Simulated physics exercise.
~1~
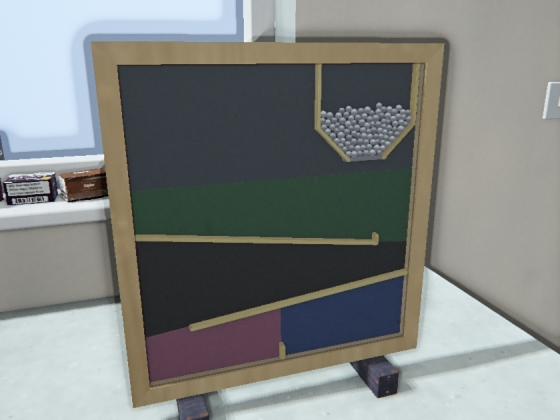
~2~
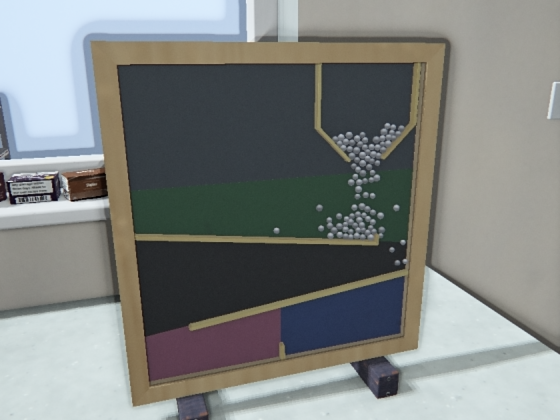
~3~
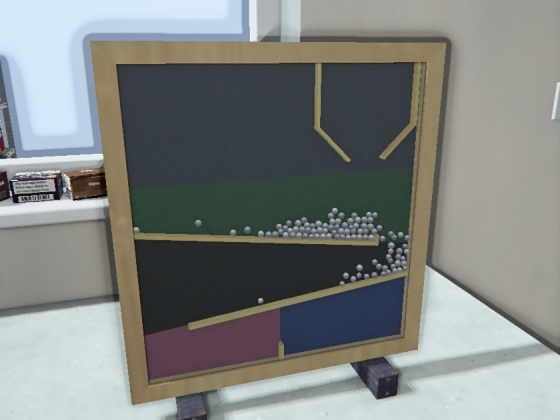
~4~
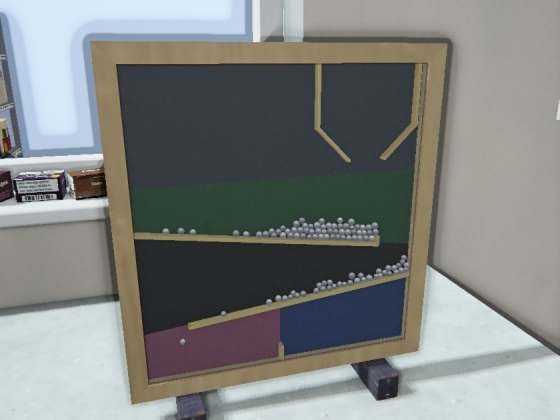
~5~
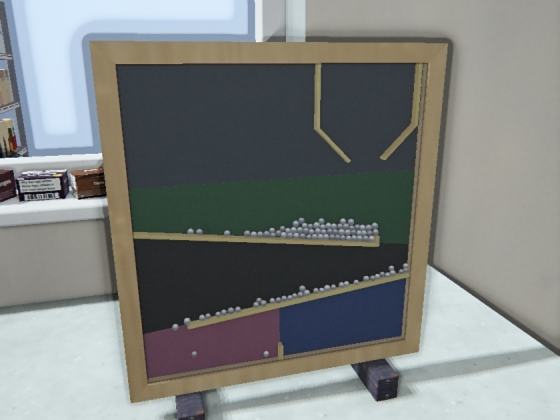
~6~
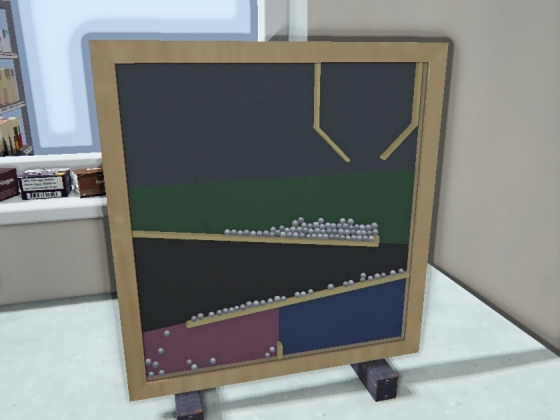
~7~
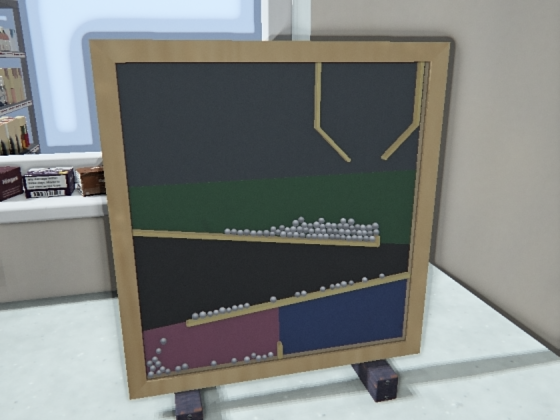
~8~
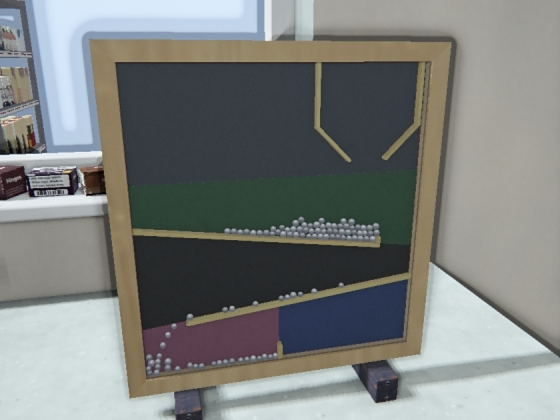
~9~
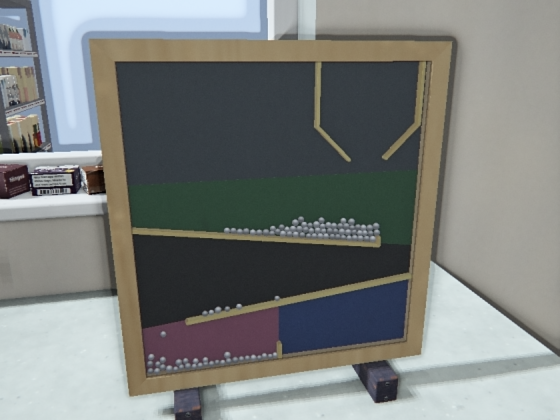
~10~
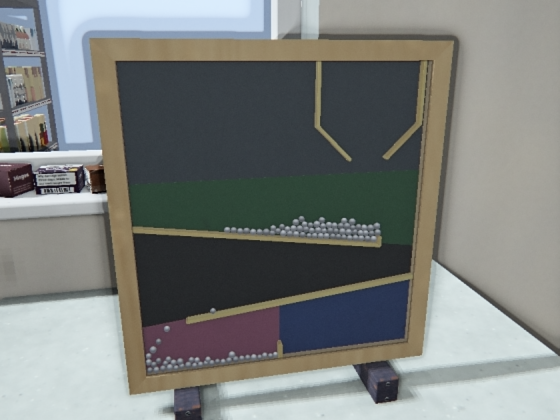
Small silvery balls pouring from a hopper onto a ledge, many spilling right and rolling down a ramp into the pink section.
